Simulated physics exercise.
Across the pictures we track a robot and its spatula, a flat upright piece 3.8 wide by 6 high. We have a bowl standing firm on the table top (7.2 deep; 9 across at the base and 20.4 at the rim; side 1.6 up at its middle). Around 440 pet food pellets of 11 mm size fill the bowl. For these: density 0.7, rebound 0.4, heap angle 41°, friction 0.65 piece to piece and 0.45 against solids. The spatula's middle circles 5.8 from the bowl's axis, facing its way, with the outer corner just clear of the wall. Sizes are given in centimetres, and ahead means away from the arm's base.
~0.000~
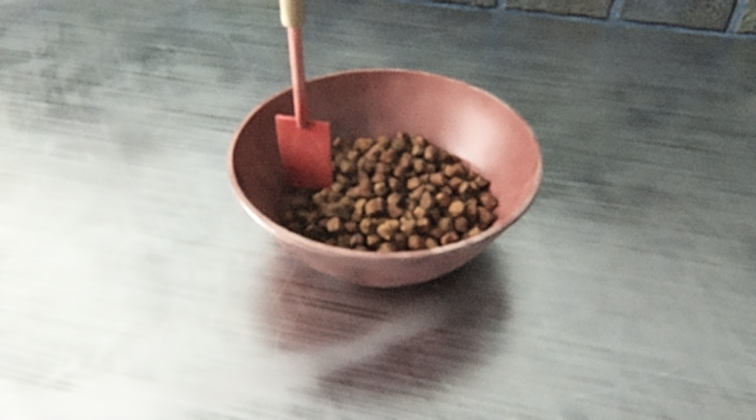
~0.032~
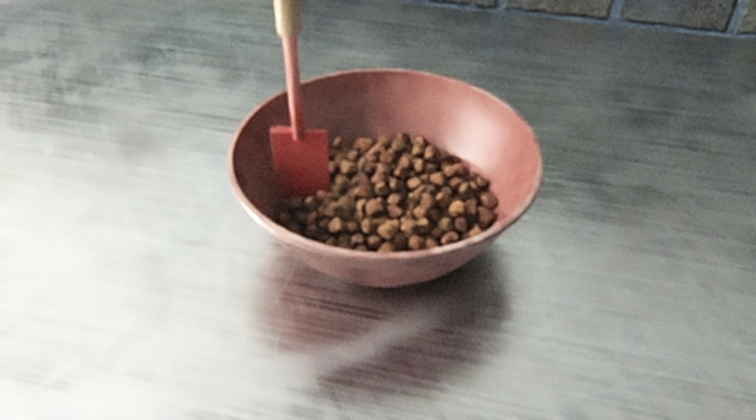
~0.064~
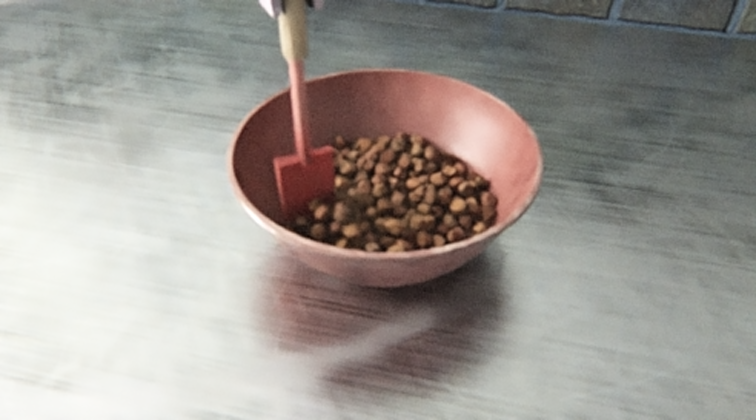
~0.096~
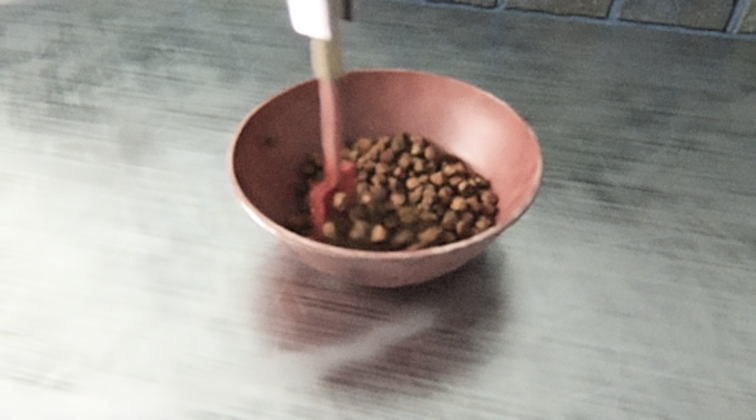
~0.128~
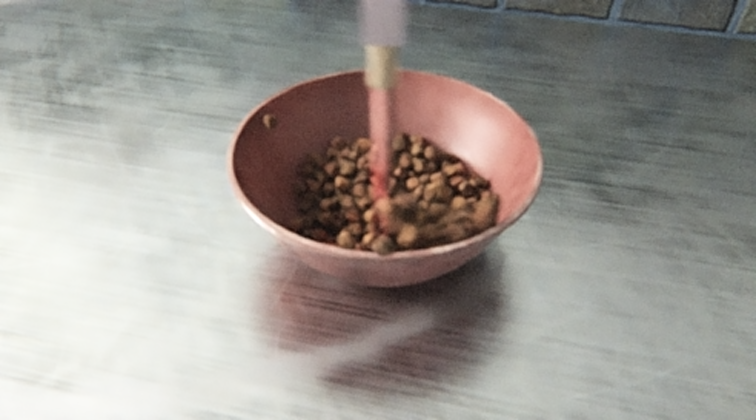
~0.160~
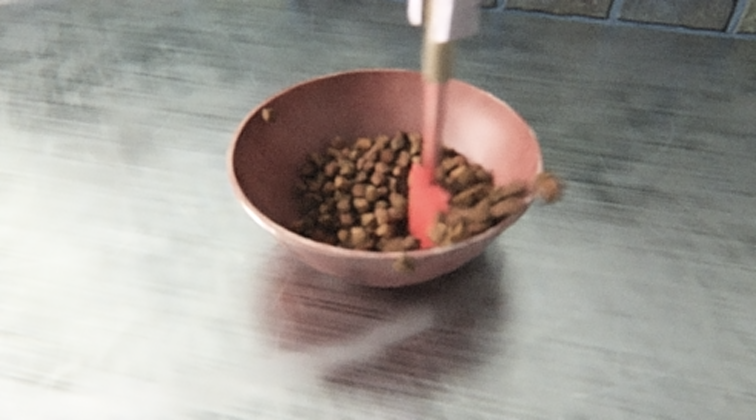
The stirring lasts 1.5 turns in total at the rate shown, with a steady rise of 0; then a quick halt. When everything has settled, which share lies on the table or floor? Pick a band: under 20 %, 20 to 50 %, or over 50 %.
20 to 50 %.
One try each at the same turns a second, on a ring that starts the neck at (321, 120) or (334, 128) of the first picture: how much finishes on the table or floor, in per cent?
15 and 5 per cent.
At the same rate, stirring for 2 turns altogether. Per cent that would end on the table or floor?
Estimate: Near 35 %.
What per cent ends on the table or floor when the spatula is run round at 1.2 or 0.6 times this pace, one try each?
Roughly 40 and 15 per cent.
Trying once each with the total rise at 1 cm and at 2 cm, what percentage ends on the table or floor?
About 30 per cent on the first try and 15 per cent on the second.
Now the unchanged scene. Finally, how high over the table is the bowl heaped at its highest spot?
Measured height: Some 6.0 cm.
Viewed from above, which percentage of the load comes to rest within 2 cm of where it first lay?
Some 10 per cent.
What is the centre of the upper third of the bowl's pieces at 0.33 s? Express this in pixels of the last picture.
The top third is centred near (355, 112) in the last picture.
After 0.33 s, 287° round, highest piece 12 above the table; 386 in the bowl, 15 on the table or floor, 35 in flight or on the tool.
After 0.49 s, 83° round, highest piece 10 above the table; 334 in the bowl, 68 on the table or floor, 34 in flight or on the tool.
After 0.78 s, 180° round, highest piece 6 above the table; 305 in the bowl, 130 on the table or floor, 1 in flight or on the tool.
After 1.48 s, 180° round, highest piece 5 above the table; 305 in the bowl, 131 on the table or floor.
In the end, 305 in the bowl, 131 on the table or floor. That is 30 % on the table or floor.
